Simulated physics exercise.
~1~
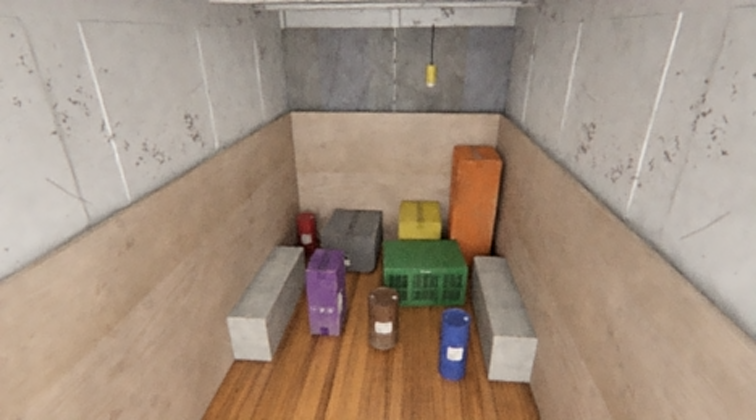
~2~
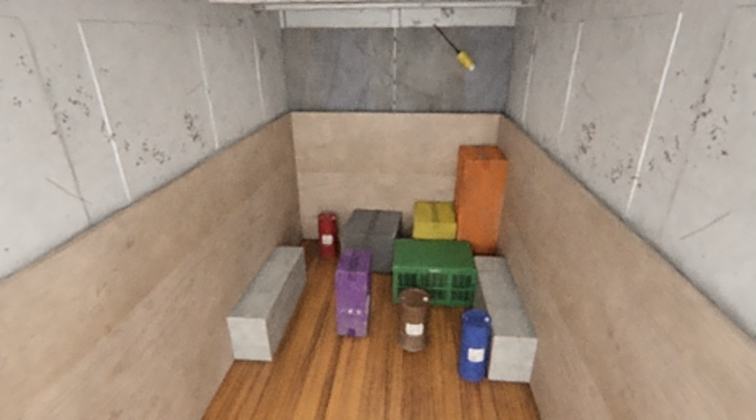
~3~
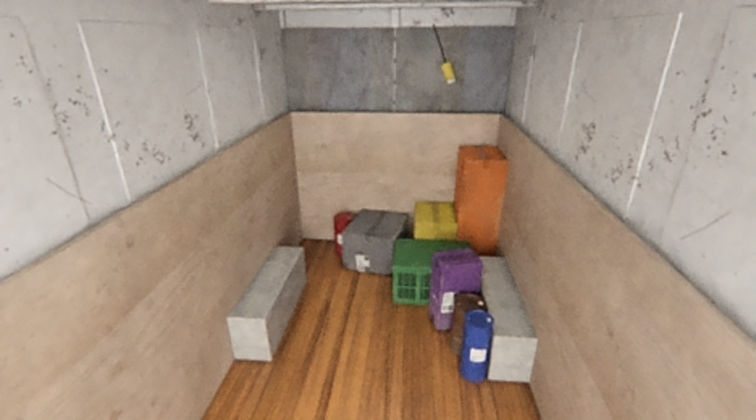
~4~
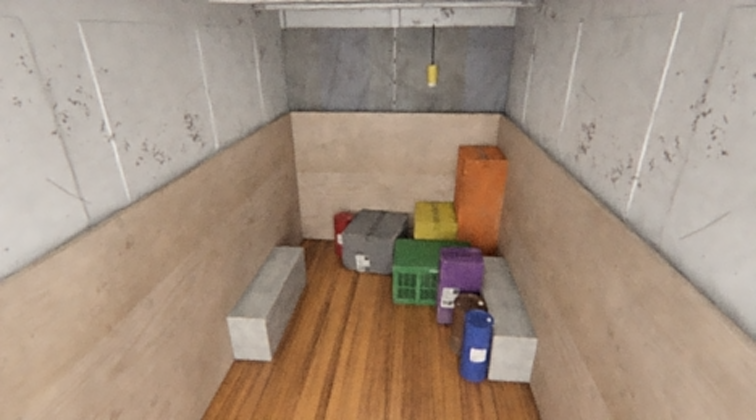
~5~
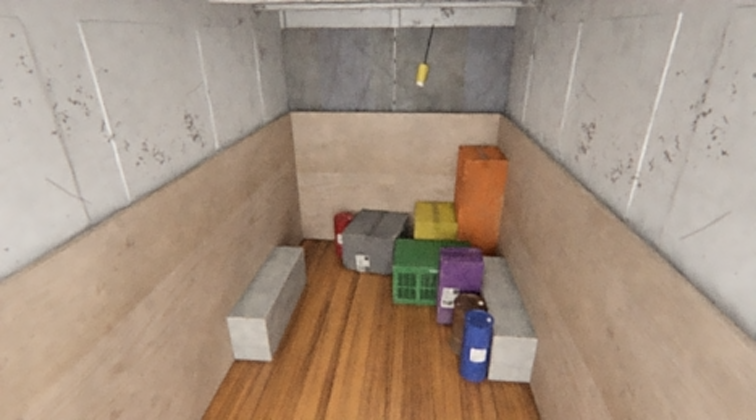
Boxes, canisters and a green chest in a van's cargo bay sliding right, the purple box furthest, then settling upright by the right side.
